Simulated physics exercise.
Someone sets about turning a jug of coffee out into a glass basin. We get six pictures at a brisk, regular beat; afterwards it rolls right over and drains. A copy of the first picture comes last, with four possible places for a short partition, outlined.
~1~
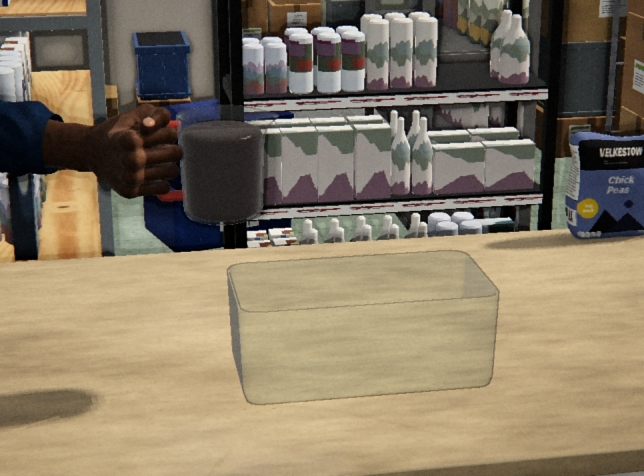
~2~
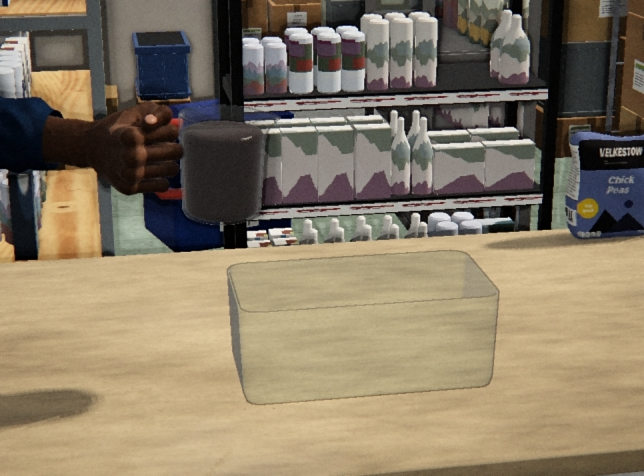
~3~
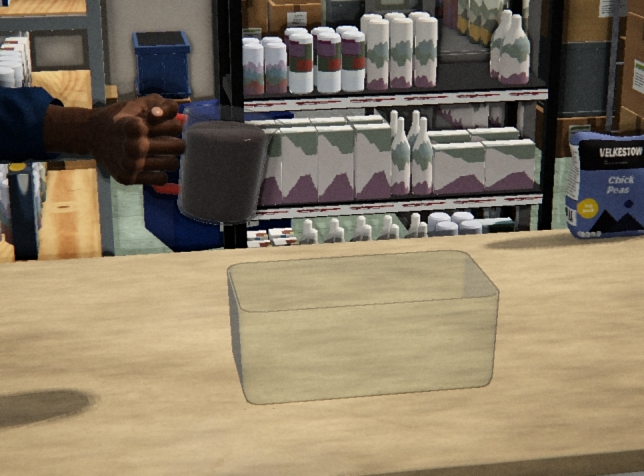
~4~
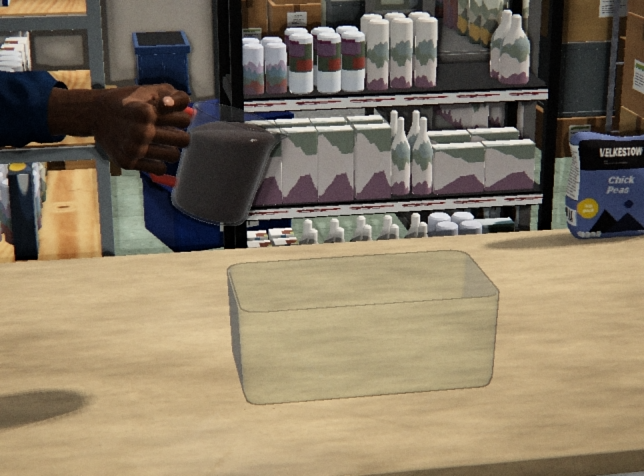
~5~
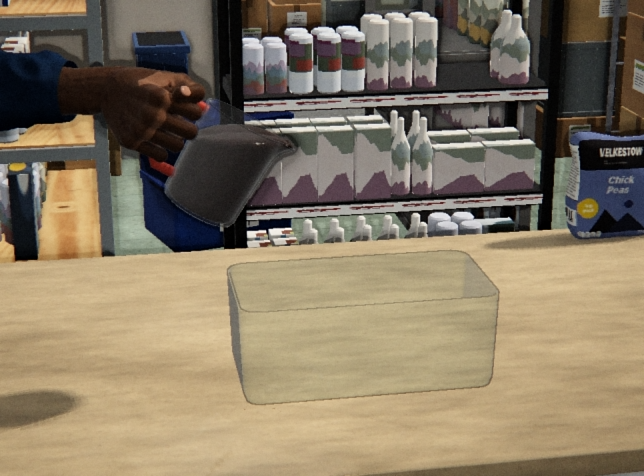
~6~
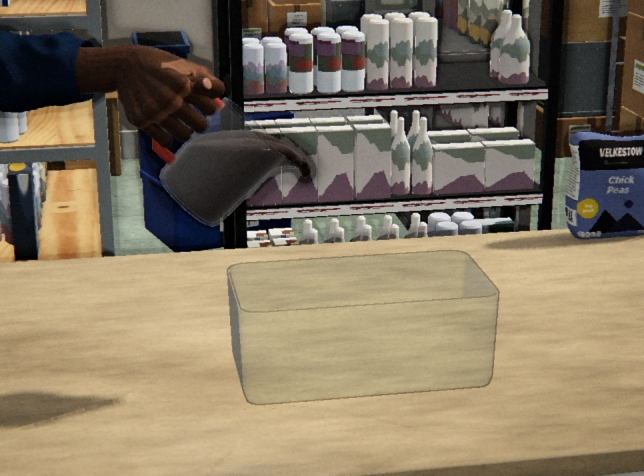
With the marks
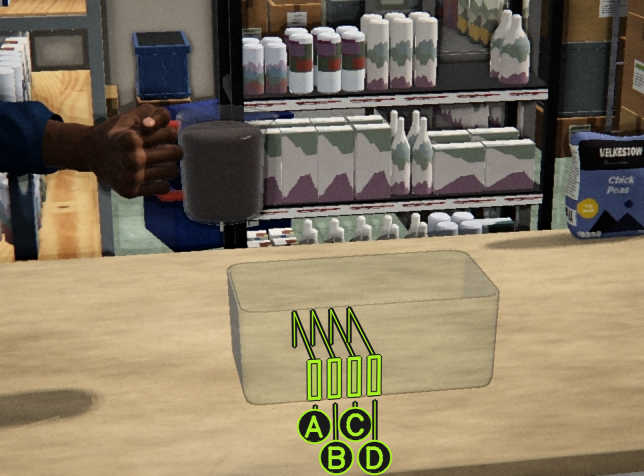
A hand holding a dark jug keeps it upright and nearly still above a wooden counter, to the left of an empty clear basin. The hand then tilts the jug steadily to the right, its lip dipping lower, until dark liquid just shows over the lip.
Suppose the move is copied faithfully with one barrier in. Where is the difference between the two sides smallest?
Position C does it best.
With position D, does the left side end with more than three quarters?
Yes.
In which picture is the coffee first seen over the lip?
In picture 6.
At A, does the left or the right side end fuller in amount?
More ends on the right.
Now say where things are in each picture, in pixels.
Upright, lip at (277, 115); basin from (243, 403) to (492, 383); nothing has left yet, in the first frame.
Tipped about 2°, lip at (279, 117); nothing has left yet, in the second frame.
Tipped about 8°, lip at (283, 123); nothing has left yet, in the third frame.
Tipped about 18°, lip at (289, 134); nothing has left yet, in the fourth frame.
Tipped about 31°, lip at (293, 149); nothing has left yet, in the fifth frame.
Tipped about 45°, lip at (294, 166); coffee is over the lip, down to (305, 175), in the sixth frame.
On the marked copy, A at (315, 405); B at (335, 404); C at (355, 402); D at (374, 401).
If A is chosen, about 4 % ends left of the wall and 94 % right of it.
If B is chosen, about 12 % ends left of the wall and 86 % right of it.
If C is chosen, about 55 % ends left of the wall and 43 % right of it.
If D is chosen, about 88 % ends left of the wall and 6 % right of it; 6 % is lost outside.
